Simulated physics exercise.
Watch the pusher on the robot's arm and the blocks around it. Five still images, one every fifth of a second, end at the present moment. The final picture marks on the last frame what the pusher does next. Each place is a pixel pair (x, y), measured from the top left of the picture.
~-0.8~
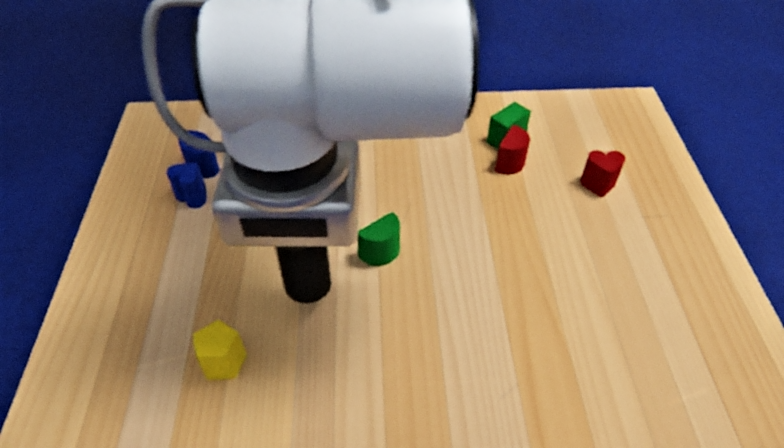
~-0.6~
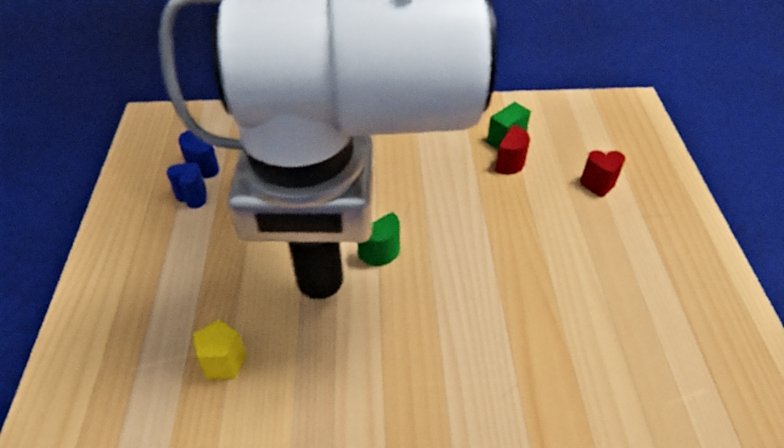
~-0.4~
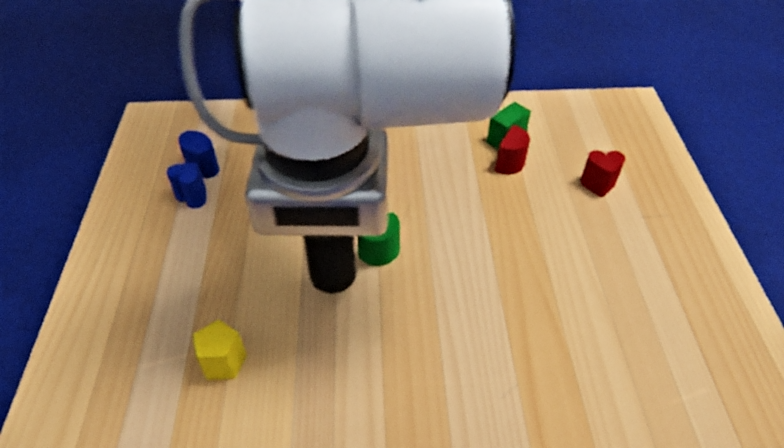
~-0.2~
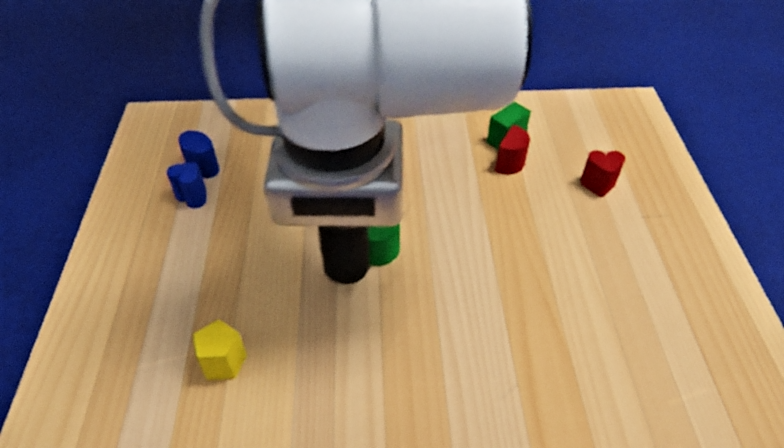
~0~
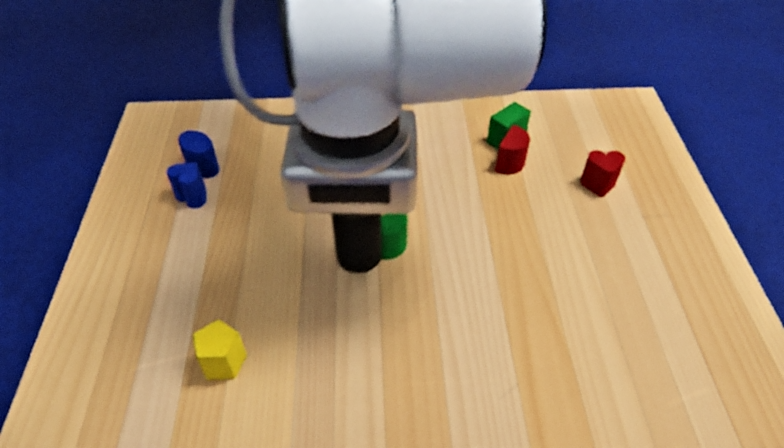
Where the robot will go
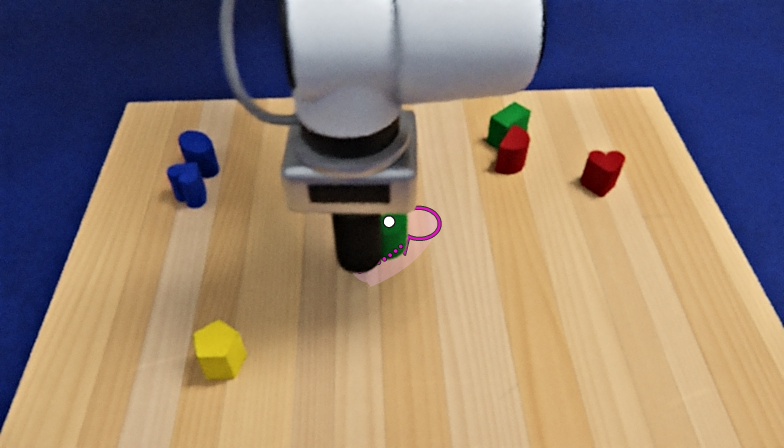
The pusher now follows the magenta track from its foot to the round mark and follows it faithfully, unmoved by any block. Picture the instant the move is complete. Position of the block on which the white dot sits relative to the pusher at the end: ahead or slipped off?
I believe the block on which the white dot sits keeps its place ahead of the pusher.
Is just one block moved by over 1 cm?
Yes, I think so.
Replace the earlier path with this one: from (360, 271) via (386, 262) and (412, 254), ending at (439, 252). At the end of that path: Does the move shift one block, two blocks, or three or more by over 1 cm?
It will shift just one block.
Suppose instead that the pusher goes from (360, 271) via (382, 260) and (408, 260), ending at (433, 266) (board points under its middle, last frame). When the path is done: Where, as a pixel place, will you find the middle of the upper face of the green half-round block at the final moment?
So, by the moment the path ends, you'll find the top centre of the green half-round block at (422, 205).
Drawn move, from (360, 271) by way of (385, 258) and (405, 242) to (419, 223); the dot is on the green half-round block.
On the path given first. Halfway along, pusher at (397, 234); green half-round block at (423, 200).
At the end, pusher at (420, 207); green half-round block at (449, 179), turned 20° clockwise.
